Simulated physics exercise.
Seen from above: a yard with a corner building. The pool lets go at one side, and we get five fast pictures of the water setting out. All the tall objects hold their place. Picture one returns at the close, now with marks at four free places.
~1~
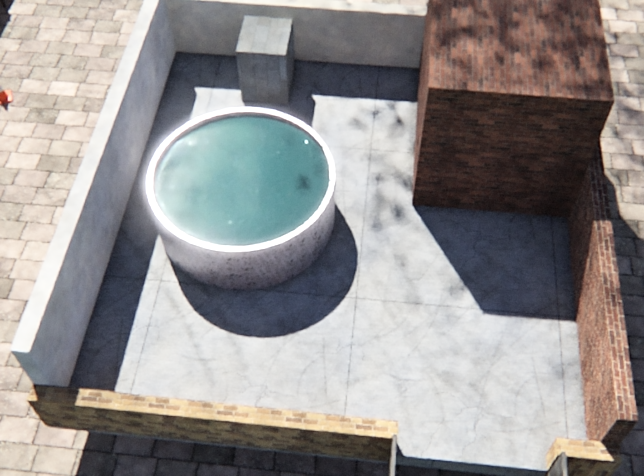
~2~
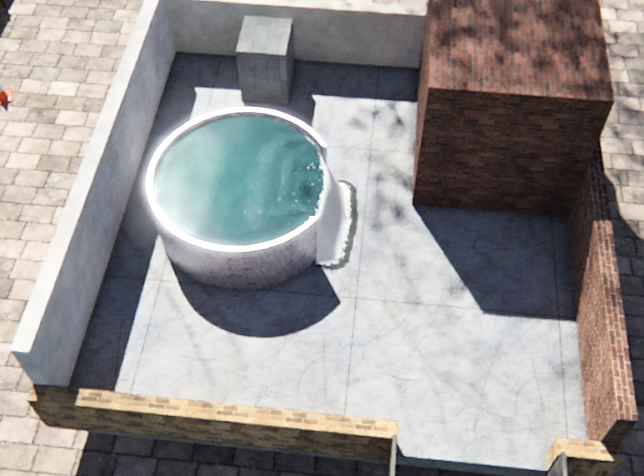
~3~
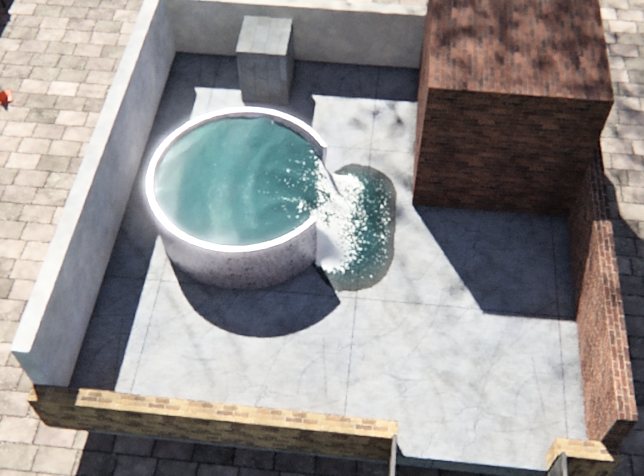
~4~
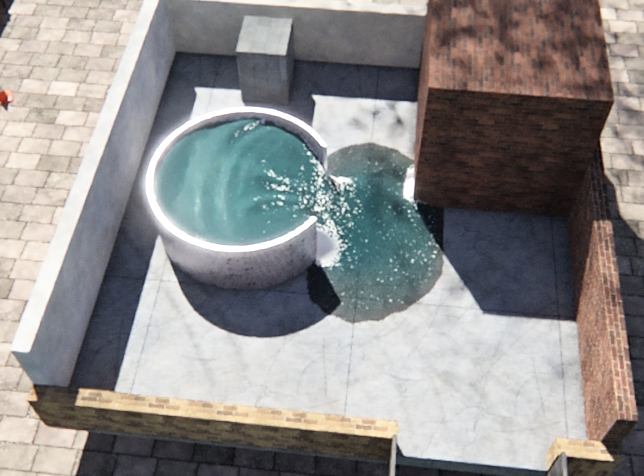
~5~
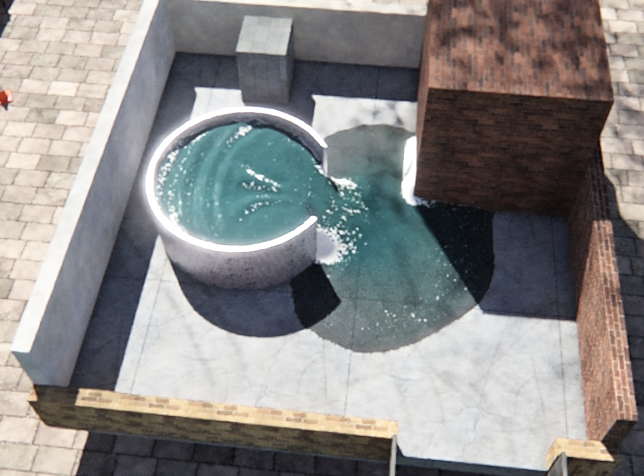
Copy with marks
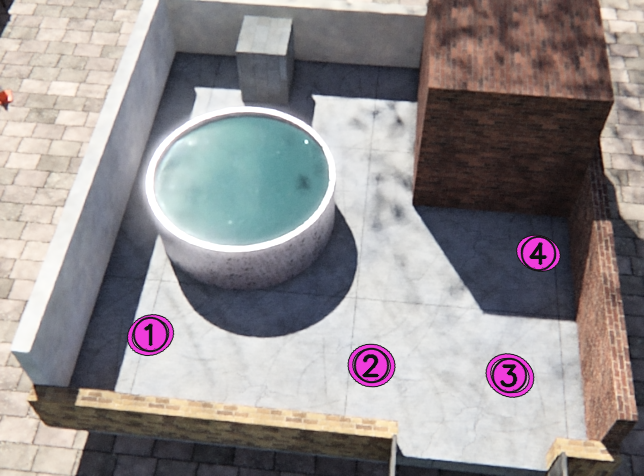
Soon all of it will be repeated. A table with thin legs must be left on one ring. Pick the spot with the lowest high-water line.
2.
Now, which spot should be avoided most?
That is spot 4.
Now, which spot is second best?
It is 1.
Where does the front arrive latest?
That would be 1.
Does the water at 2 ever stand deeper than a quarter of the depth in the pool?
No, it does not.
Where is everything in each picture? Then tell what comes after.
The first frame shows pool full, its middle at (242, 178); open gate at (475, 433).
The second frame shows front seen at (338, 263), 2 % of the ground wet.
The third frame shows front seen at (367, 282), 6 % of the ground wet.
The fourth frame shows front seen at (430, 281), 14 % of the ground wet.
The fifth frame shows front seen at (482, 286), 24 % of the ground wet.
On the marked copy, 1 at (150, 334); 2 at (371, 365); 3 at (509, 375); 4 at (538, 253).
If 1 is chosen, the water peaks at about 13 % of the depth that stood in the pool.
If 2 is chosen, the water peaks at about 8 % of the depth that stood in the pool.
If 3 is chosen, the water peaks at about 31 % of the depth that stood in the pool.
If 4 is chosen, the water peaks at about 52 % of the depth that stood in the pool.
